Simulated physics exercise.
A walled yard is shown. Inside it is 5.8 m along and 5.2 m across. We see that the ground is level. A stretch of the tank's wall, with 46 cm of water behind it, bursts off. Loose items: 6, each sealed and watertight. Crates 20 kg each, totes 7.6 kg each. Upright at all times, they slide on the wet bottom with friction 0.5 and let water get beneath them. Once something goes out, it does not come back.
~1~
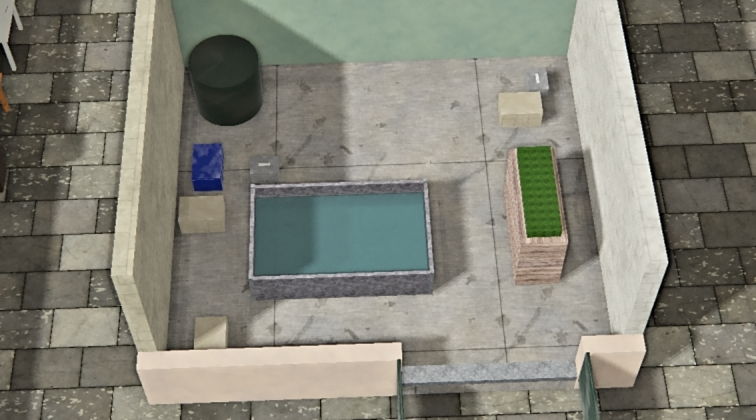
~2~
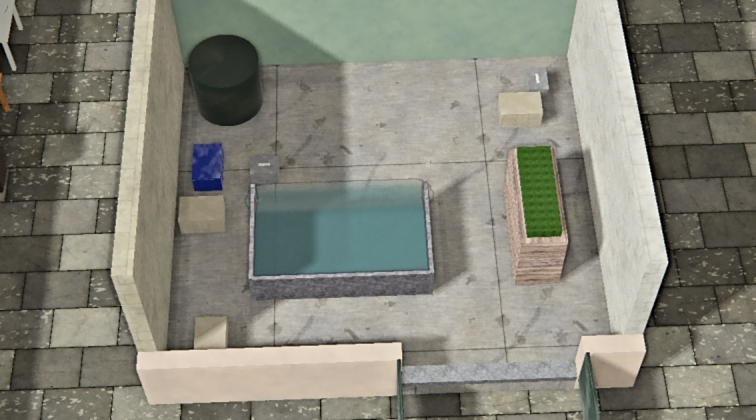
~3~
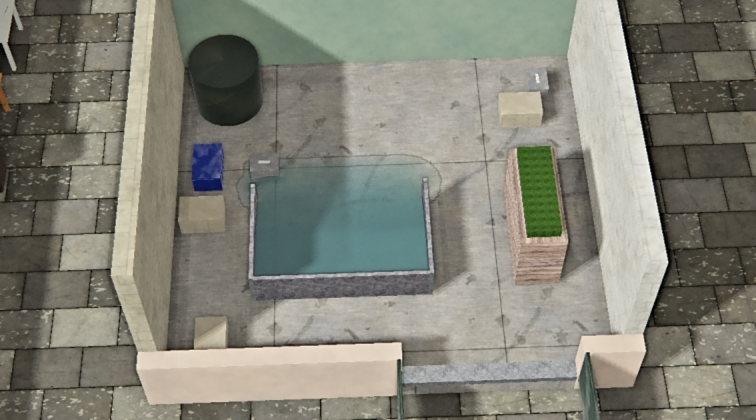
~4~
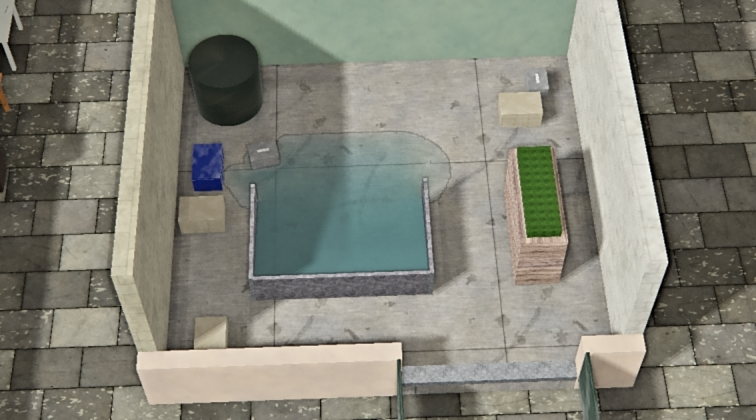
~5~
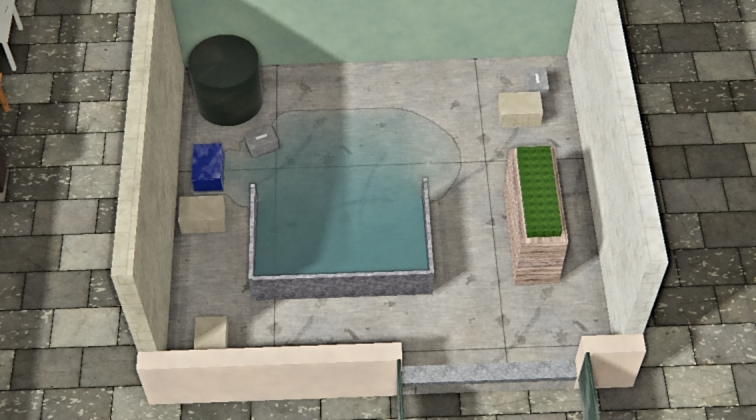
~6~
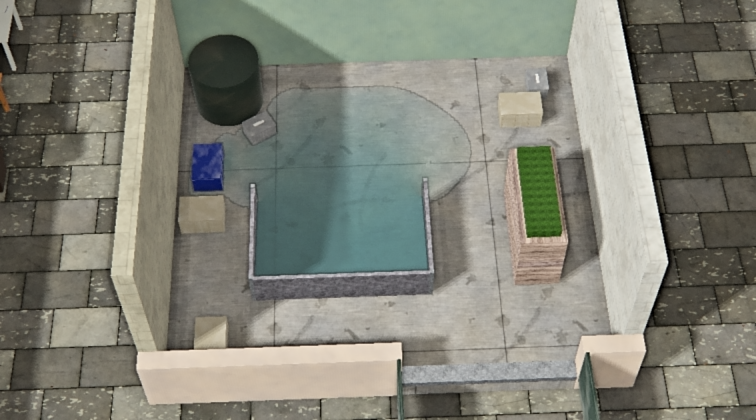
Water spreads from the tank's back side across the yard floor, shifting a small grey box.
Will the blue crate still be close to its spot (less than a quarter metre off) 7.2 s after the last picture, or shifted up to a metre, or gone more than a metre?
The move is big.
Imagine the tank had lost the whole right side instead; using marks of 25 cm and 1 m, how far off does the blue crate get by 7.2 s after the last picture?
Had it gone that way, the blue crate would sit tight.
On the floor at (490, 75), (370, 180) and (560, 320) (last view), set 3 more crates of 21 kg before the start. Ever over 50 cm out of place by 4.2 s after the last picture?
First outside the limit, then outside the limit, then inside the limit.
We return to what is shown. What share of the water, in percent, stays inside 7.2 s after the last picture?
Close to 96 in a hundred parts remain.
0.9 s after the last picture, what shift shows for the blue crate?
About 0 cm out of place.
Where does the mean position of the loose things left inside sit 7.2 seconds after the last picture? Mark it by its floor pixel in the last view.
Roughly at (297, 237).
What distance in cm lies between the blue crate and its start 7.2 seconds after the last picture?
Distance: Near 150 cm.
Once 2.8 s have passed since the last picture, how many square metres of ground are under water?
Roughly 17 m2.
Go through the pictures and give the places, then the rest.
In the first picture, the blue crate at (207, 161) rests on the ground; 3.2 m2 under water; 0 of 6 have shifted.
In the second picture, the blue crate at (207, 161) rests on the ground; water covers 4.2 m2; 0 of 6 have shifted.
In the third picture, the blue crate at (207, 161) rests on the ground; 5.3 m2 under water; 0 of 6 have shifted.
In the fourth picture, the blue crate at (207, 161), on the bottom; 6.6 m2 under water; 1 of 6 have shifted.
In the fifth picture, the blue crate at (207, 161), on the bottom; water covers 7.9 m2; 1 of 6 have shifted.
In the sixth picture, the blue crate at (207, 161) rests on the ground; 9.5 m2 under water; 1 of 6 have shifted.
Then, 0.9 s after the last picture the blue crate is near (207, 161), 0.0 m from its start, aground; 0 of 6 are out; 1 afloat.
Then, 2.8 s after the last picture the blue crate is near (208, 165), 0.1 m from its start, aground; 0 of 6 are out; 2 afloat.
Then, 4.8 s after the last picture the blue crate is near (204, 233), 1.2 m from its start, aground; 0 of 6 are out; 2 afloat.
Then, 7.2 s after the last picture the blue crate is near (195, 264), 1.7 m from its start, aground; 1 of 6 are out; 0 afloat.
